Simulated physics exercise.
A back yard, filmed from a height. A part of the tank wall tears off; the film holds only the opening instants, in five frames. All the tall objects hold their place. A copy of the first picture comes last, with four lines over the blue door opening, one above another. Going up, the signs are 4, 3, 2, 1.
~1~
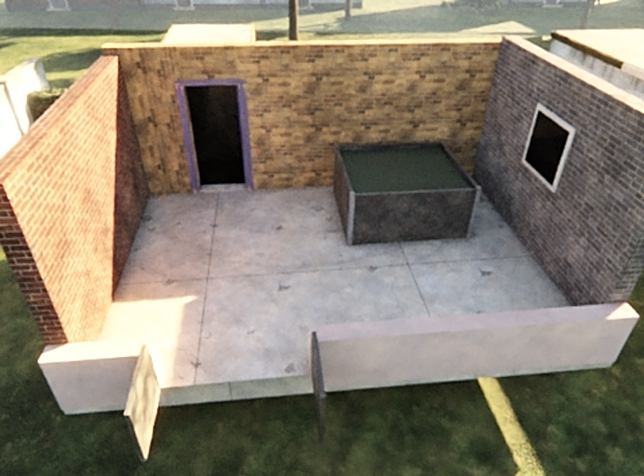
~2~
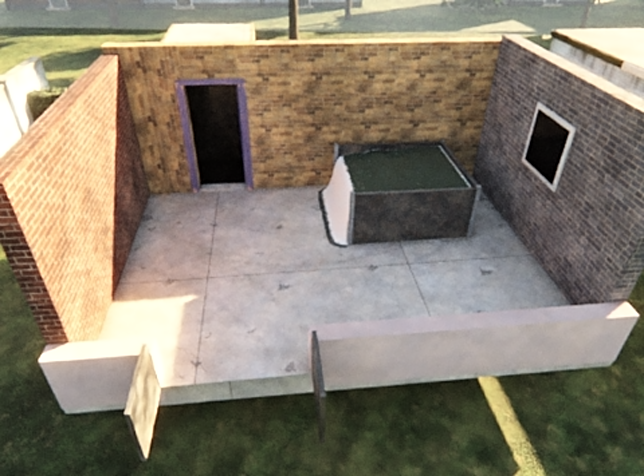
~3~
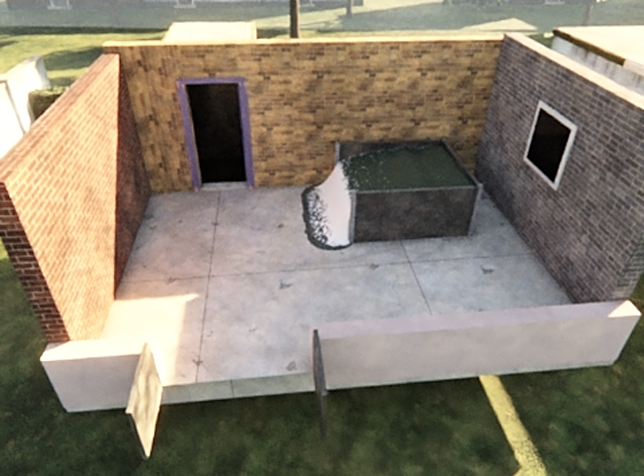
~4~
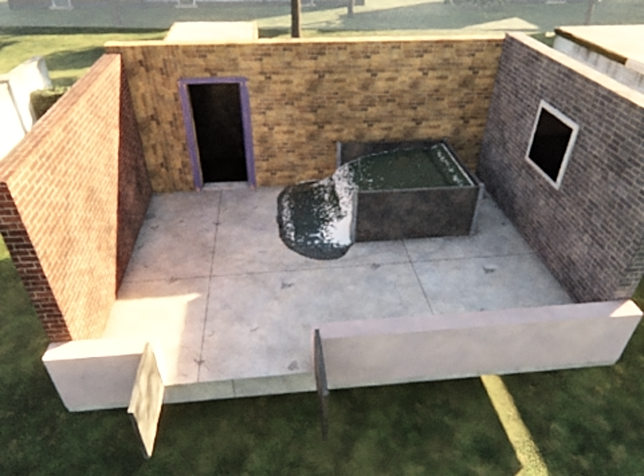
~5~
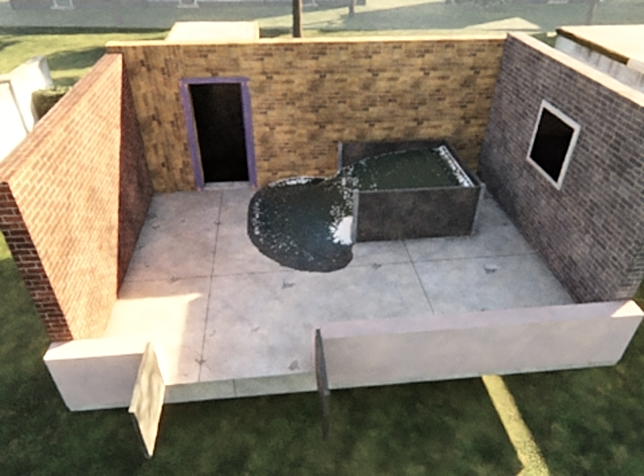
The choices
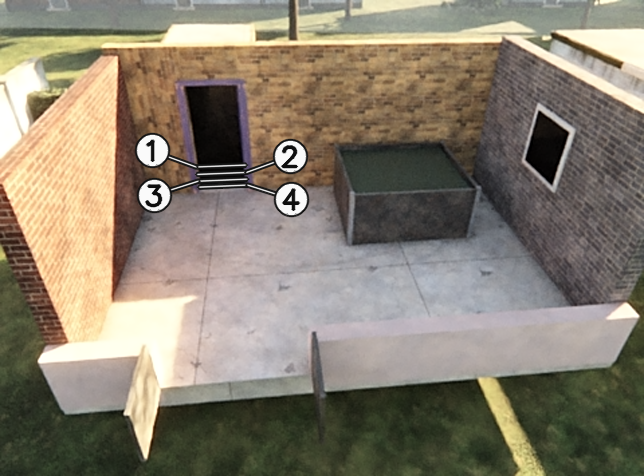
Dark water pouring from the left side of a raised tank and spreading leftward across a brick-walled yard's pale paved floor.
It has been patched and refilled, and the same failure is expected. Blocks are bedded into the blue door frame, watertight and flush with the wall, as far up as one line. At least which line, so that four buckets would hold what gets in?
Height 3 just does it.
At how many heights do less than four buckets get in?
Three of the four.
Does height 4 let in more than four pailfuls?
Yes, that goes wrong.
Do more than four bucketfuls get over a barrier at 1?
No, that is safe.
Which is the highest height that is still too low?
Here it is height 4.
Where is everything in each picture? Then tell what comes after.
The first picture shows water in the tank at rest, its middle at (401, 170); foot of the blue doorway at (224, 191); open gate at (233, 328).
The second picture shows front seen at (348, 214), 2 % of the ground wet.
The third picture shows front seen at (318, 186), 5 % of the ground wet.
The fourth picture shows front seen at (295, 185), 10 % of the ground wet.
The fifth picture shows front seen at (267, 186), 16 % of the ground wet.
On the marked copy, 1 at (221, 166); 2 at (221, 173); 3 at (222, 180); 4 at (223, 186); from the bottom up 4, 3, 2, 1.
If 1 is chosen, nothing gets over.
If 2 is chosen, nothing gets over.
If 3 is chosen, a splash gets over, under a bucket.
If 4 is chosen, about 9 bucketfuls get in.
